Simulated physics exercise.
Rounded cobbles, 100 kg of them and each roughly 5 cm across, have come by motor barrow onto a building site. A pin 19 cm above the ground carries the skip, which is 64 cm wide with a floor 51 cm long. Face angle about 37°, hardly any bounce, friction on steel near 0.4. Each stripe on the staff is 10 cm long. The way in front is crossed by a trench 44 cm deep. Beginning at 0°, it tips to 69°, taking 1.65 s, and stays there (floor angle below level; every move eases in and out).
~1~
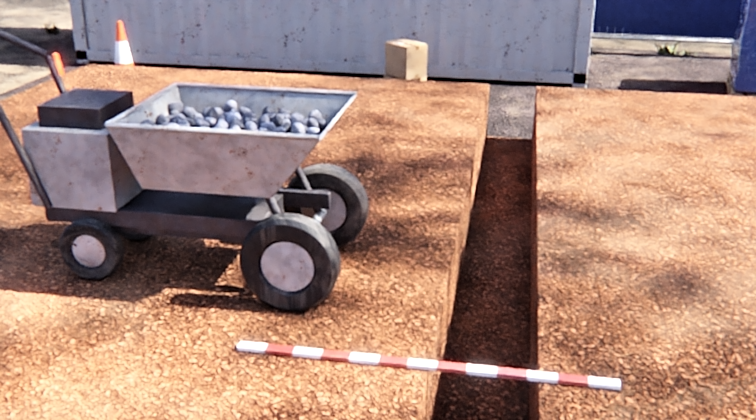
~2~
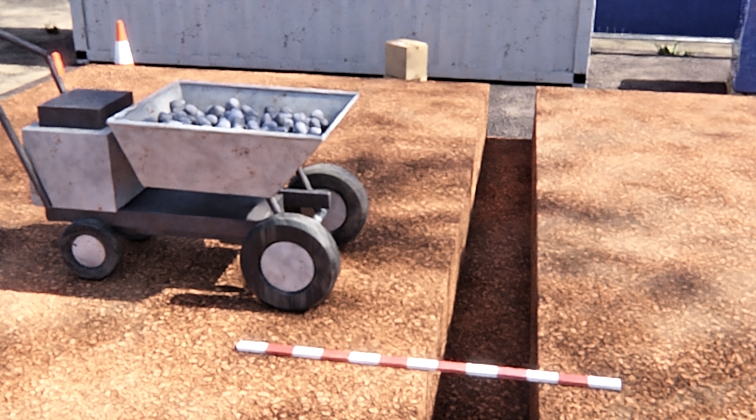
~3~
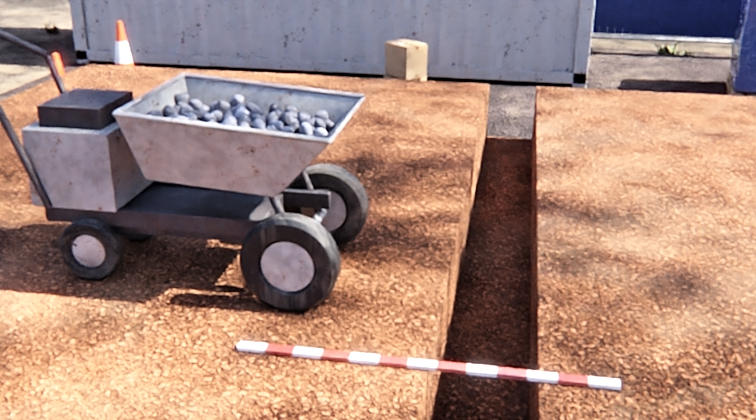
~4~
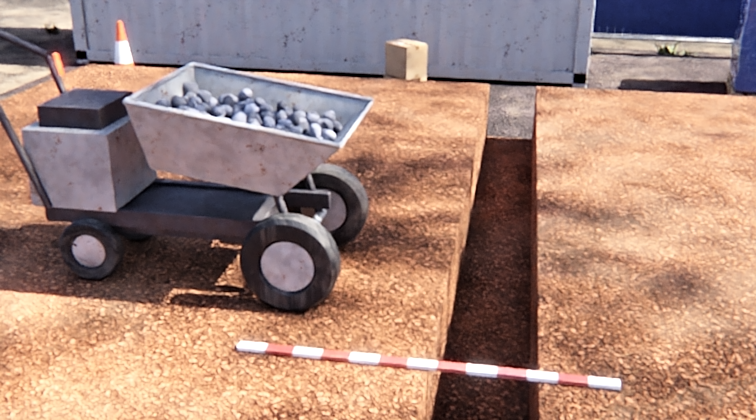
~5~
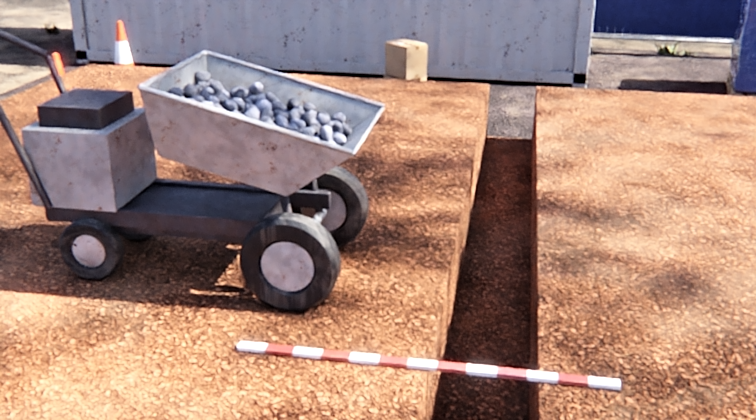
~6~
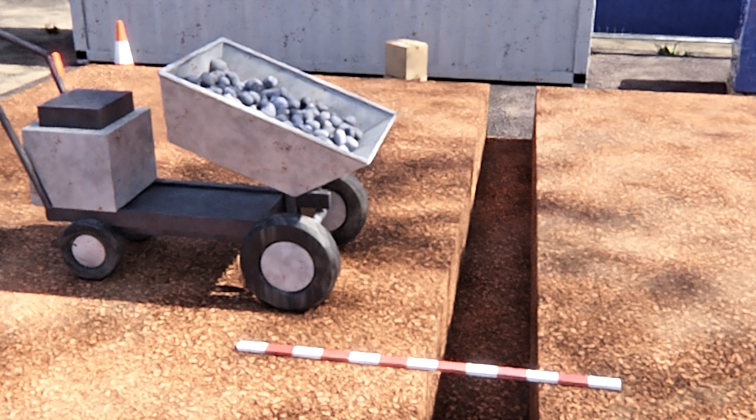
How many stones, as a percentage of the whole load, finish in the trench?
Roughly 100 per cent of the load ends up in the trench.
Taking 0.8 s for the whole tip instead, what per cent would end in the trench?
In that case some 95 per cent.
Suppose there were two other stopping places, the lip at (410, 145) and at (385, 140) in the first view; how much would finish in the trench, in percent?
Near 35 per cent from the first place, 60 from the second.
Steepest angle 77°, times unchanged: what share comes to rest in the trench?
Share in trench: Approx. 100%.
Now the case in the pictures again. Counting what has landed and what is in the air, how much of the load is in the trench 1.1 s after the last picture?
About 50 per cent by then.
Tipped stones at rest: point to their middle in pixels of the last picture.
(490, 369).
Then, 0.6 s after the last picture the floor is at 58°, 100 % in the skip; the foremost stones are at (430, 212).
Then, 1.1 s after the last picture the floor is at 69°, 49 % in the skip, 1 % short of the trench, 50 % in the trench; the foremost stones are at (527, 361).
Then, 1.5 s after the last picture the floor is at 69°, 21 % in the skip, 1 % short of the trench, 78 % in the trench; the foremost stones are at (526, 370).
Then, 3.5 s after the last picture the floor is at 69°, 0 % in the skip, 100 % in the trench; the foremost stones are at (526, 369).
